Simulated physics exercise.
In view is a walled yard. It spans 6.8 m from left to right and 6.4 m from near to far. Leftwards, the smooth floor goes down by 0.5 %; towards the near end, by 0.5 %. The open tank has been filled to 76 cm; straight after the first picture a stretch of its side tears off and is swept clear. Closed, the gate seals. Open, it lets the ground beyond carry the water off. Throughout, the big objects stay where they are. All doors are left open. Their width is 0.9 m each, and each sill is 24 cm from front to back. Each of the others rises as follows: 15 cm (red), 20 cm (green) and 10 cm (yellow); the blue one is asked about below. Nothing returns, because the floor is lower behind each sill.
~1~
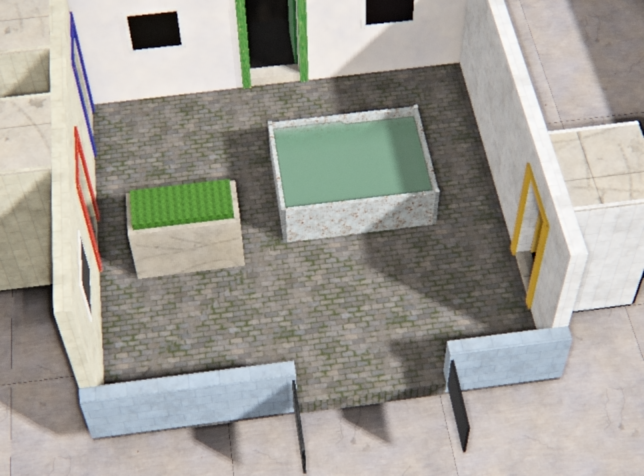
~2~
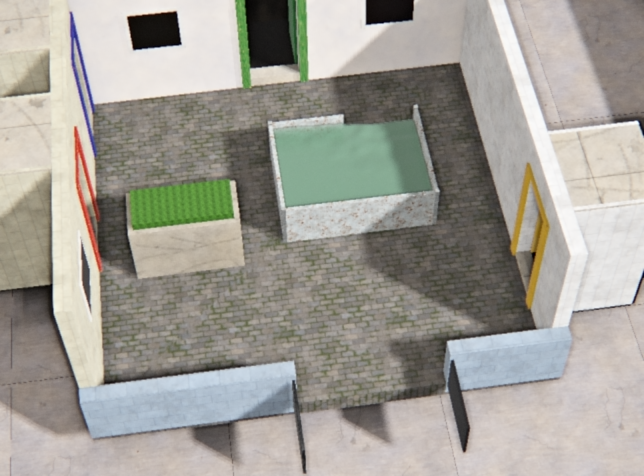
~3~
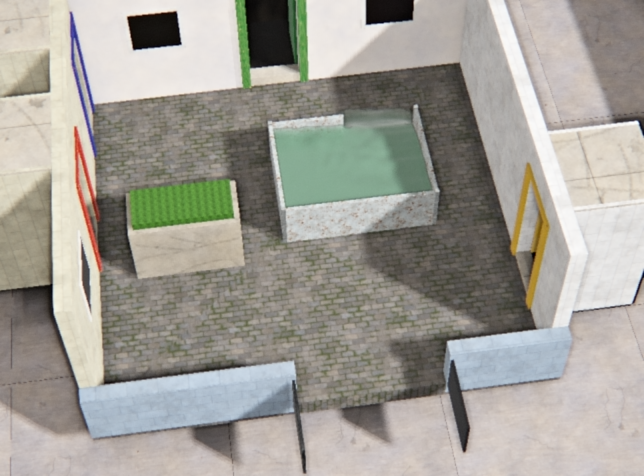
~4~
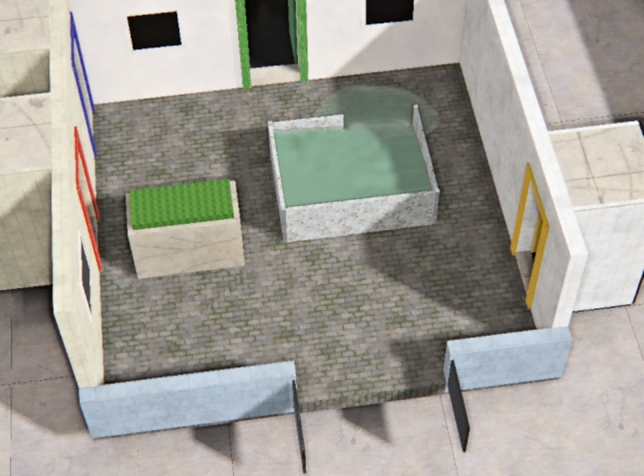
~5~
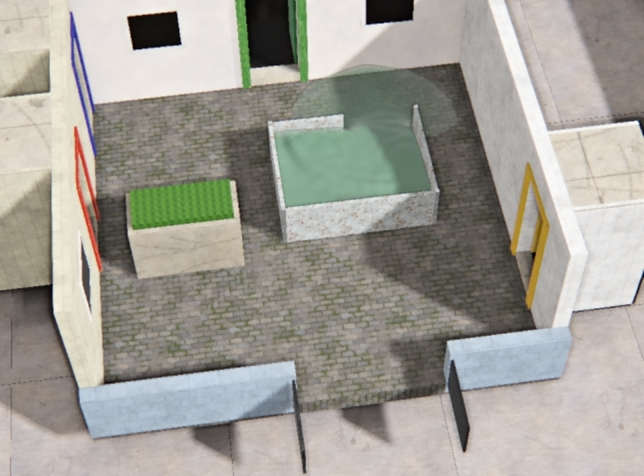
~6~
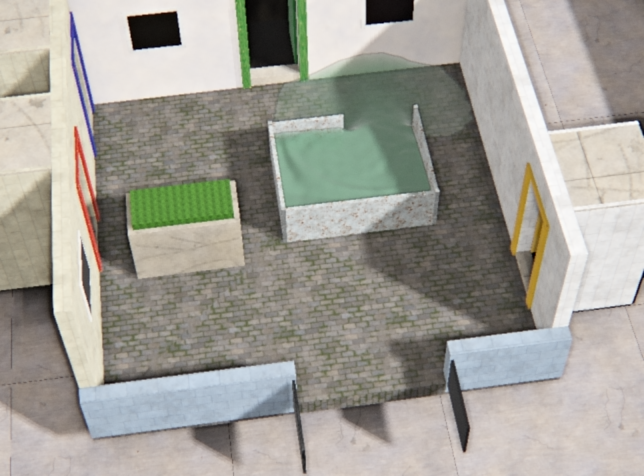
Green water pouring through a gap in the far side of an open tank and spreading across a walled yard's paved floor.
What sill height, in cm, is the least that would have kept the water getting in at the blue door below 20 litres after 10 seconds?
The least height is about 16 cm.
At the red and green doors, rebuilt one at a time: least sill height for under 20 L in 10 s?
About 10.0 cm at red and 12.0 cm at green.
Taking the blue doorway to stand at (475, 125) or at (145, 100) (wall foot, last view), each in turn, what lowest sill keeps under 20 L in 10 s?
In turn: About 16 cm, about 8.0 cm.
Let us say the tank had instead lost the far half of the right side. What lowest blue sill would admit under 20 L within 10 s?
It needs to be about 14.5 cm high.
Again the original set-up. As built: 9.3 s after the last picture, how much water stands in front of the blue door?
Roughly 9.0 cm deep.
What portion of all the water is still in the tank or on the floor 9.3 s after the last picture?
Remaining share: Around 92 %.
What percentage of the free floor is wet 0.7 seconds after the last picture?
15 %.
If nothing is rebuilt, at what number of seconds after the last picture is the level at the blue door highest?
At roughly 2.8 s.
Then, 0.7 s after the last picture water covers 15 % of the floor, deepest (64 cm) near (454, 66); it has not reached the blue door.
Then, 2.3 s after the last picture water covers 50 % of the floor, deepest (34 cm) near (456, 73); 19 cm at the blue door, 0 litres in over its 25 cm sill.
Then, 9.3 s after the last picture water covers 95 % of the floor, deepest (17 cm) near (100, 278); 9 cm at the blue door, 0 litres in over its 25 cm sill.
At the blue door as built, the water peaked near 22 cm, 2.7 s after the last picture.
With a sill of 14.5 cm, 36 litres would have come in within the 10 s; with 19.5 cm, 3 litres. So under 20 litres takes about 16 cm.
